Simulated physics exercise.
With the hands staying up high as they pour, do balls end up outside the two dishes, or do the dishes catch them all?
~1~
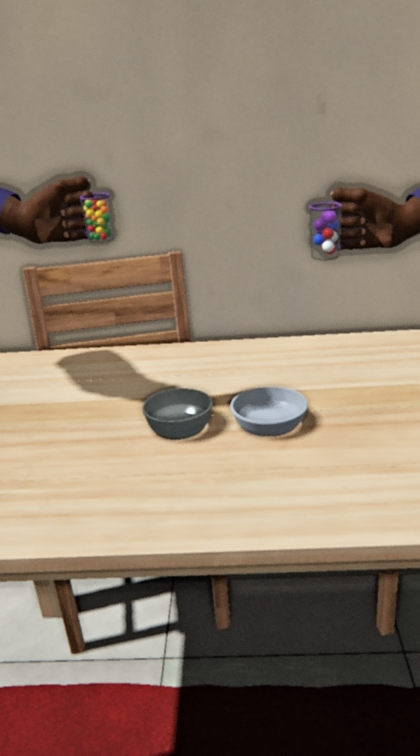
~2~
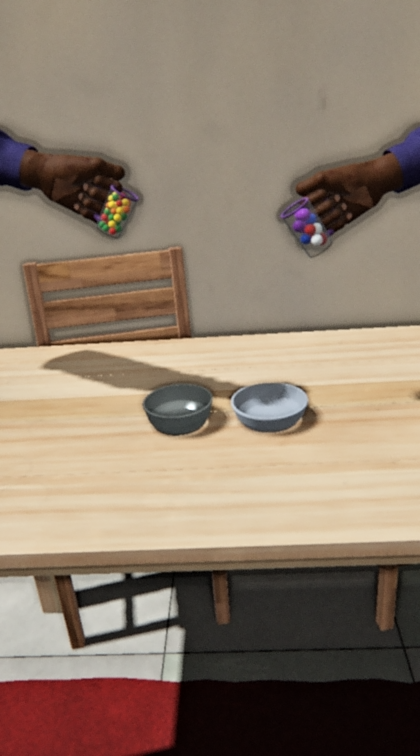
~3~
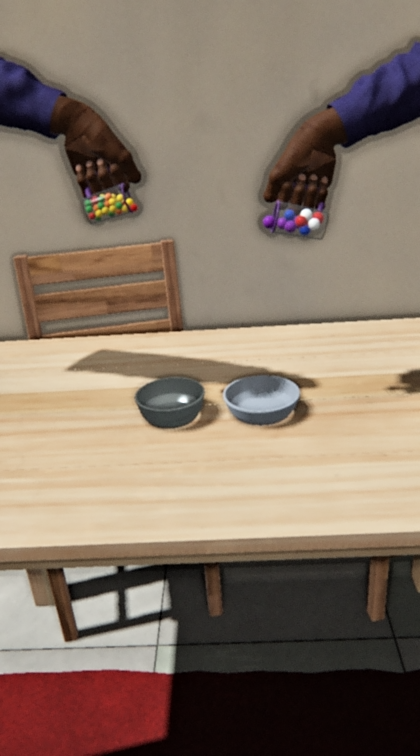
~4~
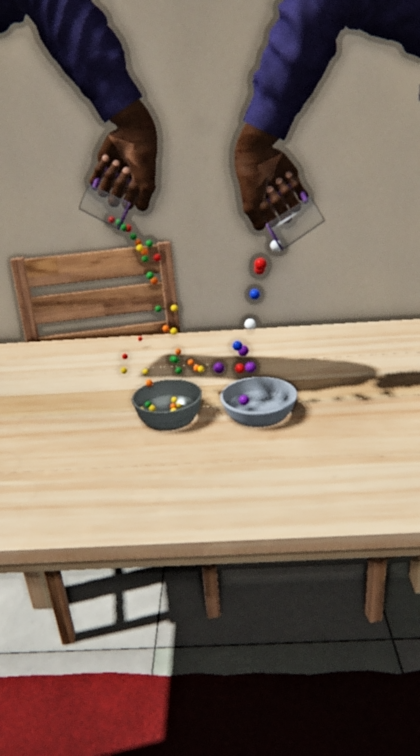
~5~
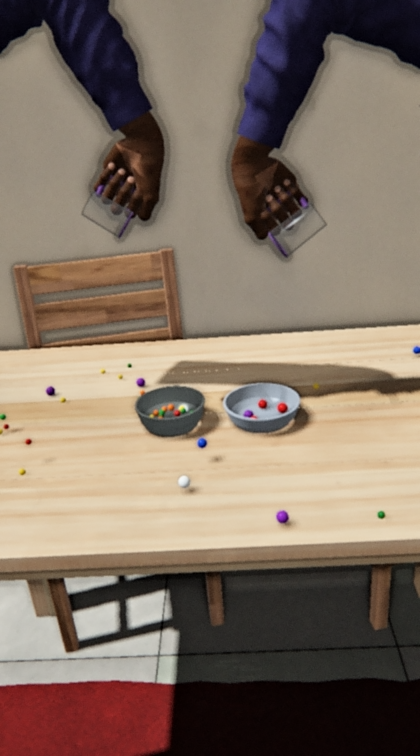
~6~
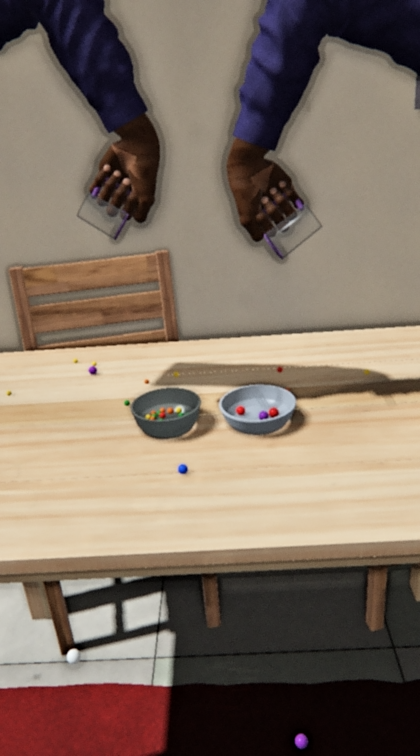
Balls end up outside both dishes. Each dish keeps some of its balls, but others from each cup scatter across the table, and some drop off its front edge.
